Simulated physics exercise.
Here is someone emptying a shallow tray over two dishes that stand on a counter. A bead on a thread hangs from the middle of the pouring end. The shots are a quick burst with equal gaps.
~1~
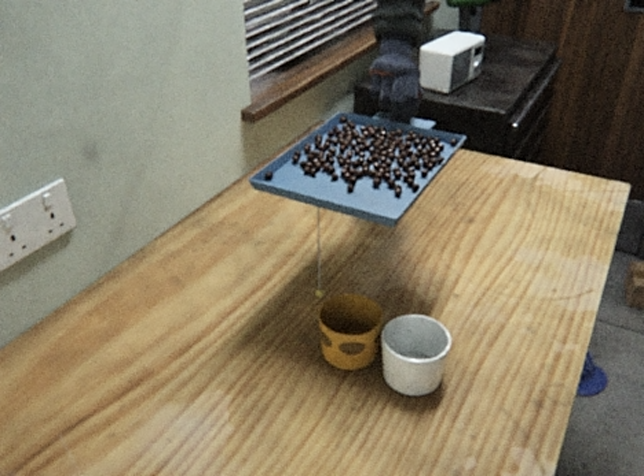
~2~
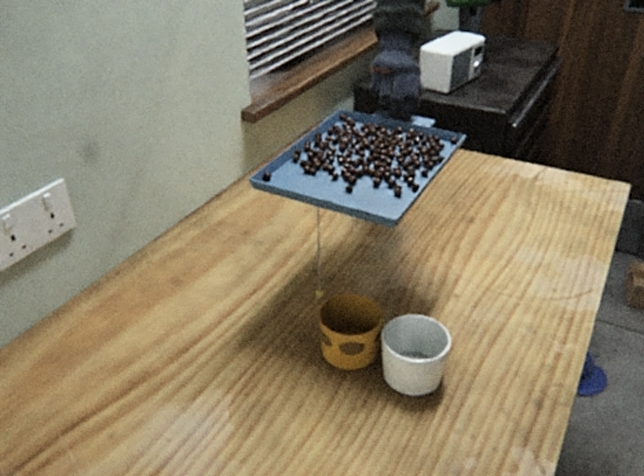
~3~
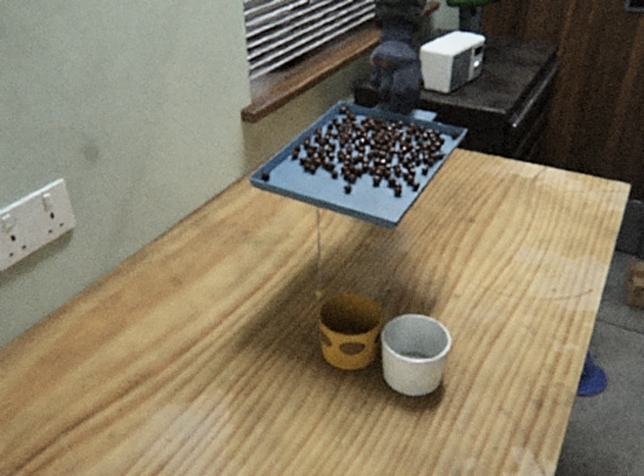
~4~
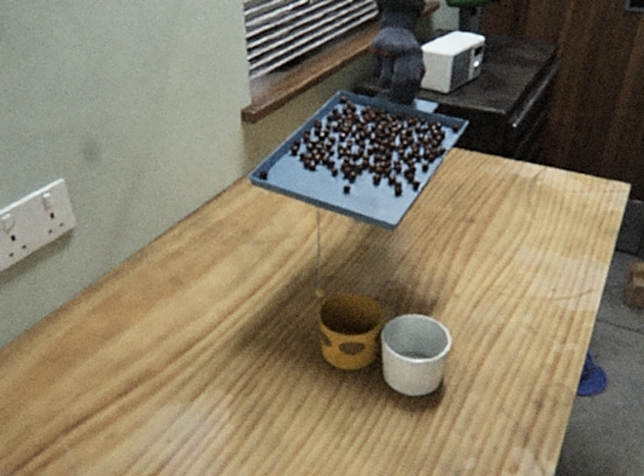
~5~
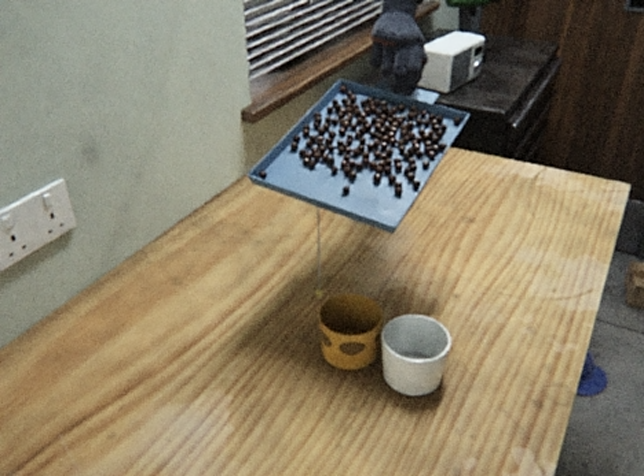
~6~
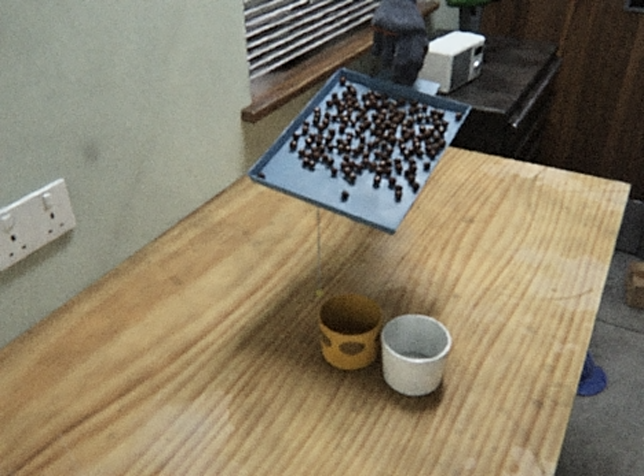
On a wooden table, a dark-gloved hand held a blue tray of small dark balls above a mustard dish and a white one, then gradually raised the far end, tilting it toward the near right corner.
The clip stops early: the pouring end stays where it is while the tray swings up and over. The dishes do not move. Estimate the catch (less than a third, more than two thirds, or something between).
Caught overall: From one third to two thirds.
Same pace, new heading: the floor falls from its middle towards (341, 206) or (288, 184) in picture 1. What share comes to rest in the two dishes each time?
The first gives 20 %, the second 0 %.
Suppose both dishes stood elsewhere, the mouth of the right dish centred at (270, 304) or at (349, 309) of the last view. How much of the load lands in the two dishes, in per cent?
In turn 0 and 10 in a hundred.
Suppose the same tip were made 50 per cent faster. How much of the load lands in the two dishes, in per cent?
About 30 per cent.
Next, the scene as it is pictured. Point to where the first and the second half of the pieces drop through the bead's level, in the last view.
At about (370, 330), then at (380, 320).
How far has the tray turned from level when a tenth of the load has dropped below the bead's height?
Roughly 50°.
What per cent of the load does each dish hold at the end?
Left dish: 20 %, right dish: 30 %.
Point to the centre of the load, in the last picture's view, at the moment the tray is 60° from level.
Near (371, 227).
Just after the last frame, tray tipped steeply; roughly two thirds on the tray; about a tenth in the right dish; just a few in the left dish; roughly a quarter outside both; about a tenth in the air.
A moment on, tray tipped right over; just a few on the tray; roughly a quarter in the right dish; roughly a quarter in the left dish; roughly half outside both; about a tenth in the air.
Further on, tray tipped past a quarter turn; roughly a third in the right dish; roughly a quarter in the left dish; roughly half outside both.
When it is over, tray tipped past a quarter turn; roughly a third in the right dish; roughly a quarter in the left dish; roughly half outside both.
